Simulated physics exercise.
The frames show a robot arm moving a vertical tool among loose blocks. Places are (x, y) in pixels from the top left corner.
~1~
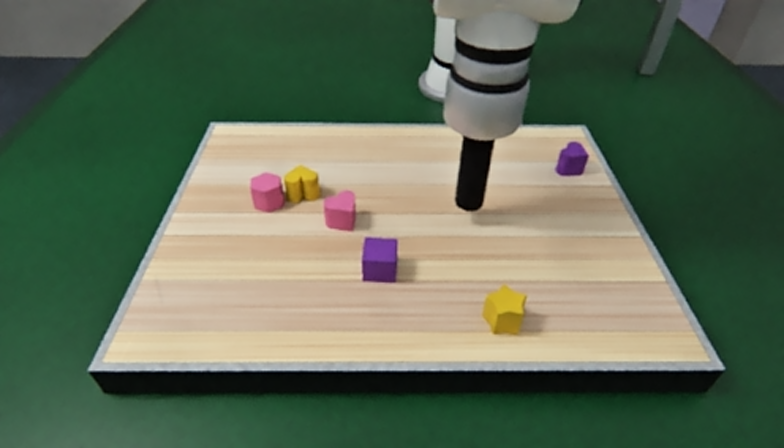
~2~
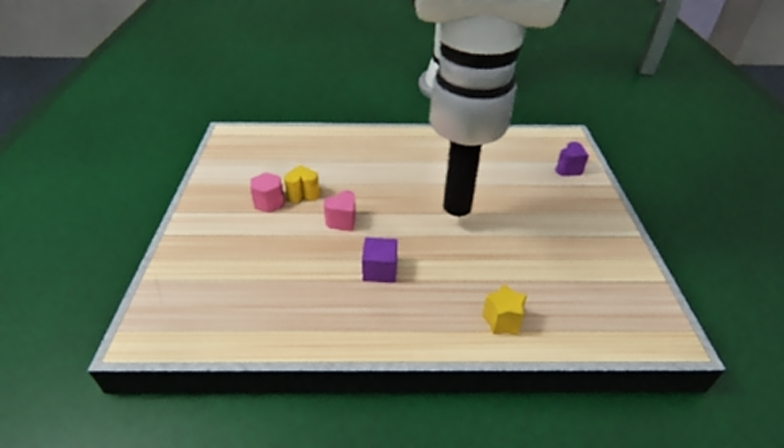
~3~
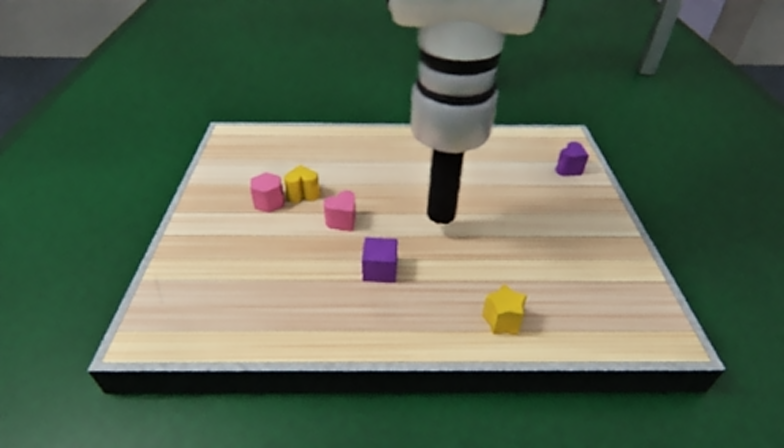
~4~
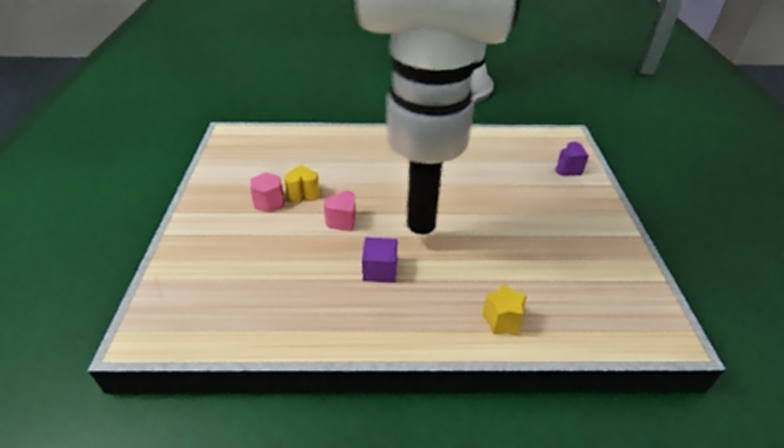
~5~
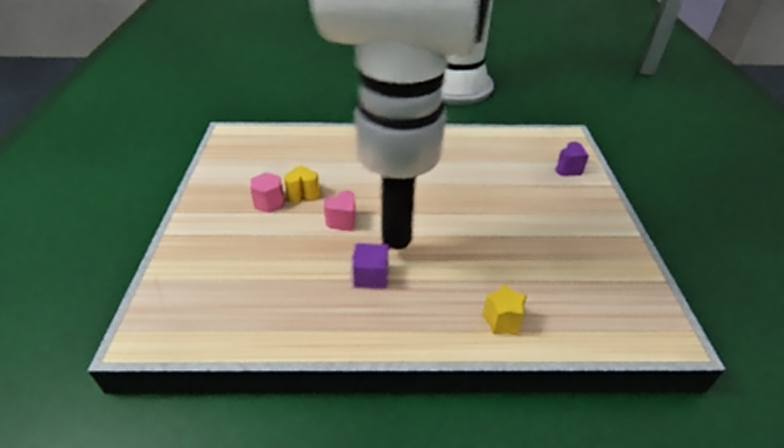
On a wooden board, a robot arm moves its black tool left and nearer, nudging a purple block slightly among still blocks.
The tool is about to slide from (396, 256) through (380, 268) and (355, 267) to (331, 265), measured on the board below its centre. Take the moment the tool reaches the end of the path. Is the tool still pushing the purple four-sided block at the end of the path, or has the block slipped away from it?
At the end of the path, the tool has already lost the purple four-sided block, which lies beside or behind it.
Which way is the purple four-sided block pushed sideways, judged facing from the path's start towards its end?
Pushed left.
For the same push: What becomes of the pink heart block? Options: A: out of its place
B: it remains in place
Letter B.
Halfway along, tool at (367, 253); purple four-sided block at (340, 270).
At the end, tool at (330, 249); pink heart block still; purple four-sided block at (322, 272), turned 60° anticlockwise.
